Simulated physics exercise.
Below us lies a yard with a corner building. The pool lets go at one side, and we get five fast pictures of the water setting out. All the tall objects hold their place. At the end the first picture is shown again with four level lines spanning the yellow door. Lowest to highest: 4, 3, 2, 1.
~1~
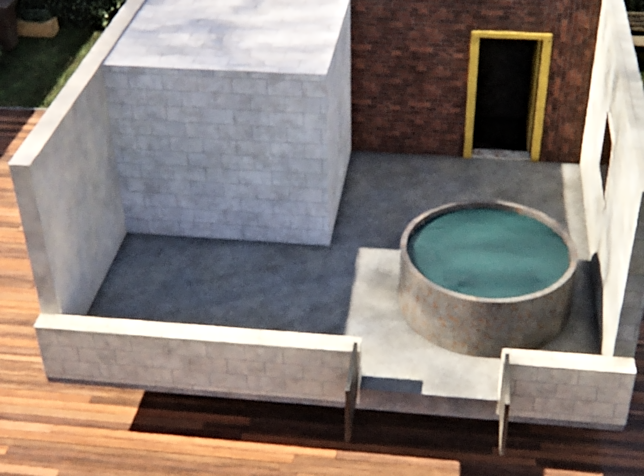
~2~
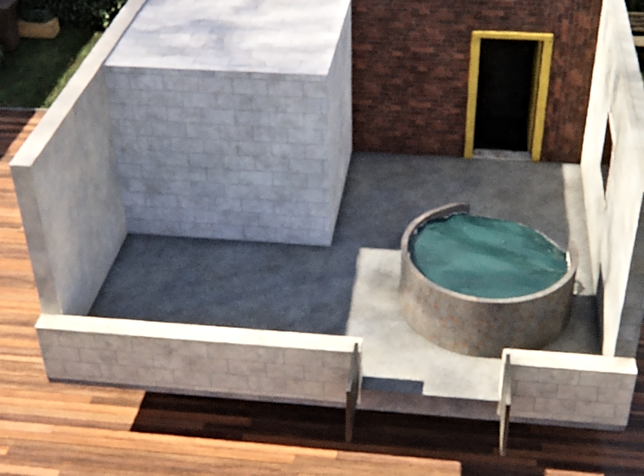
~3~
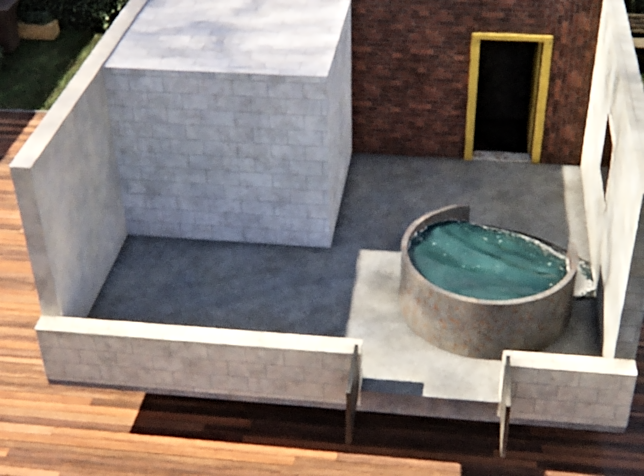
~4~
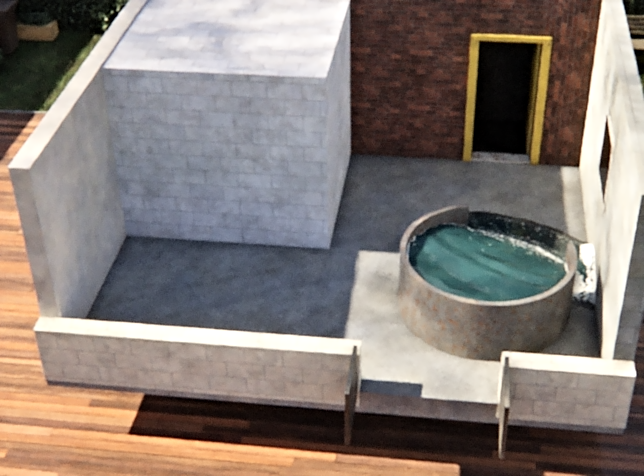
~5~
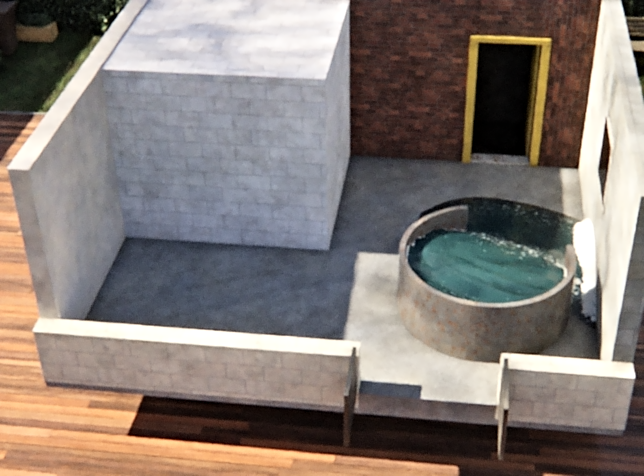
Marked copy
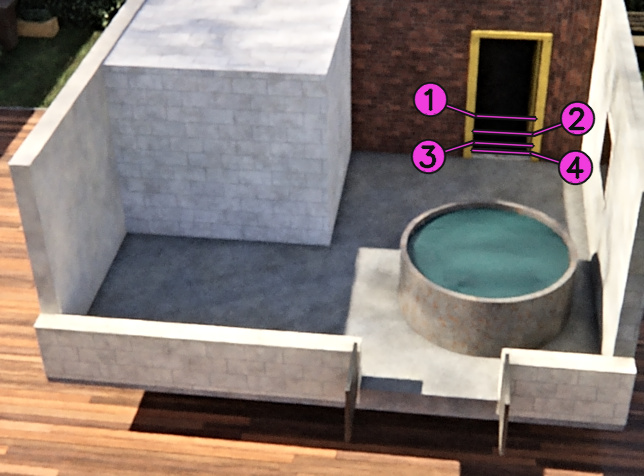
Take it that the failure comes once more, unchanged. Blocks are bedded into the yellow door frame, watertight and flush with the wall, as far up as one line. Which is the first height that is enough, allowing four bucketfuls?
Mark 2 just does it.
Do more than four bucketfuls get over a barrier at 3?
Yes.
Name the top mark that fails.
Mark 3.
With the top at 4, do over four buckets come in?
Yes.
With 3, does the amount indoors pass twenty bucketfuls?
No, it does not.
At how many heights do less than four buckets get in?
Two of them.
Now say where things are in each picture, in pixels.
Water in the pool at rest, its middle at (488, 253); foot of the yellow doorway at (501, 159); open gate at (432, 340), in the first picture.
Water covers 2 % of the ground, its front hidden from here, in the second picture.
Water covers 6 % of the ground, its front hidden from here, in the third picture.
Front seen at (593, 277), 10 % of the ground wet, in the fourth picture.
Front seen at (448, 205), 16 % of the ground wet, in the fifth picture.
On the marked copy, 1 at (504, 117); 2 at (503, 132); 3 at (502, 144); 4 at (501, 151); from the bottom up 4, 3, 2, 1.
If 1 is chosen, nothing gets over.
If 2 is chosen, a splash gets over, under a bucket.
If 3 is chosen, about 10 bucketfuls get in.
If 4 is chosen, dozens of bucketfuls pour in.
